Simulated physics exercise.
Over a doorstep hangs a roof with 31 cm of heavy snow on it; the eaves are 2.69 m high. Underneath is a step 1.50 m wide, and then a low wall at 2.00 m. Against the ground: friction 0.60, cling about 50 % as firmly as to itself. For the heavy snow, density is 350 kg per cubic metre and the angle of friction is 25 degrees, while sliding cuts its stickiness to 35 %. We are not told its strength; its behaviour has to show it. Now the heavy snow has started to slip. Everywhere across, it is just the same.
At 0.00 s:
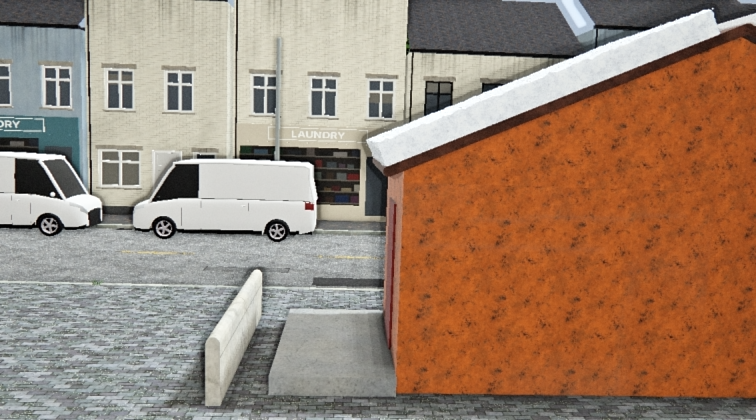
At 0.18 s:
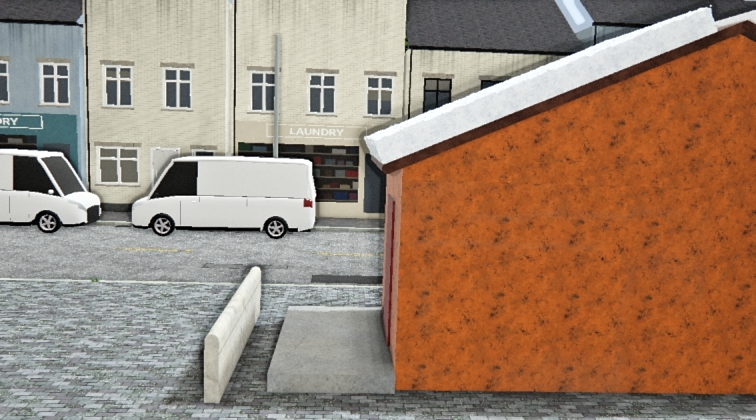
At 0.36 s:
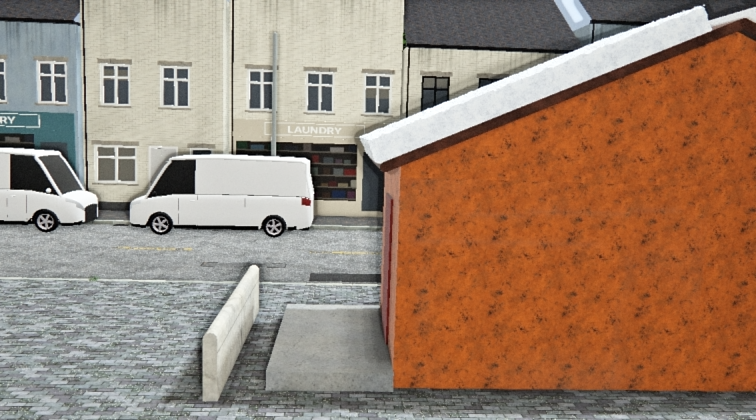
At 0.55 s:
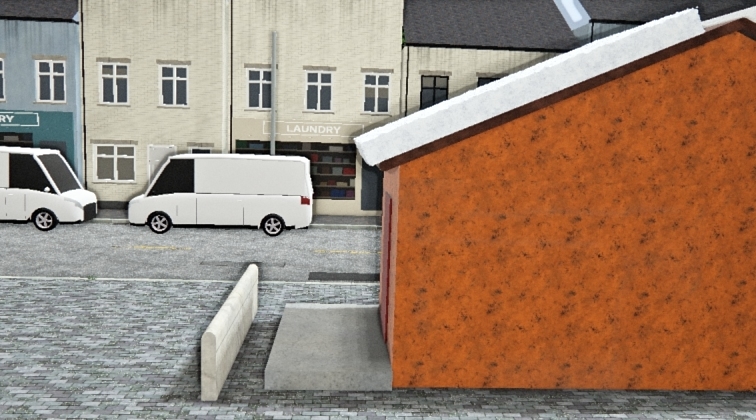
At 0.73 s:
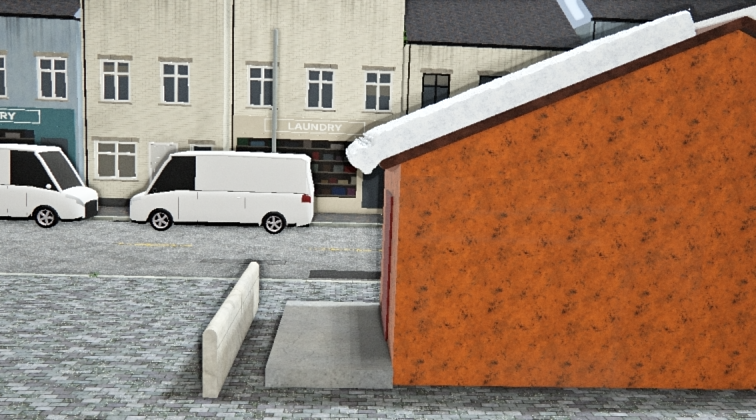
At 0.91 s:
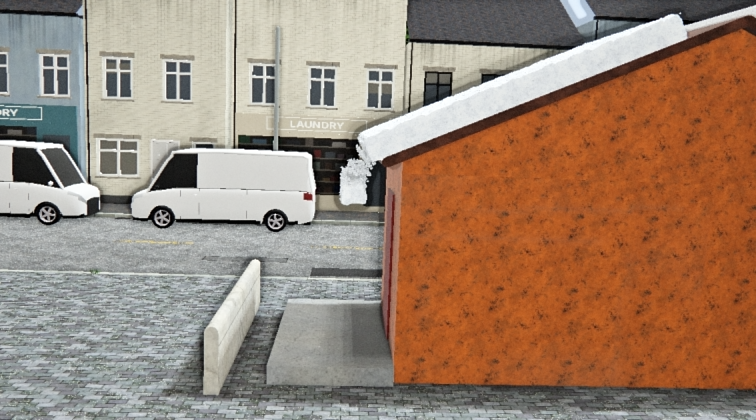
A thick slab of snow slid slowly down the sloping roof of an orange building, edging out past the eaves on the left, then its front end cracked and drooped over the step.
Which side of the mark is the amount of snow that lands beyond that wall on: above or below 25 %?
It is below.
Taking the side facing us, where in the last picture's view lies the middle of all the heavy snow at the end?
The middle is near (258, 351) in that view.
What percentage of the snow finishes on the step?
Close to 50 per cent, give or take.
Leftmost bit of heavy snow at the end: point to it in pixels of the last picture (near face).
Position: About (8, 380).
By 1.28 s, 90 % is still on the roof and 0 % is past the low wall.
By 1.72 s, 75 % is still on the roof and 0 % is past the low wall.
By 2.16 s, 54 % is still on the roof and 0 % is past the low wall.
By 2.60 s, 28 % is still on the roof and 0 % is past the low wall.
By 4.20 s, at the end, none is still on the roof and 15 % is past the low wall.
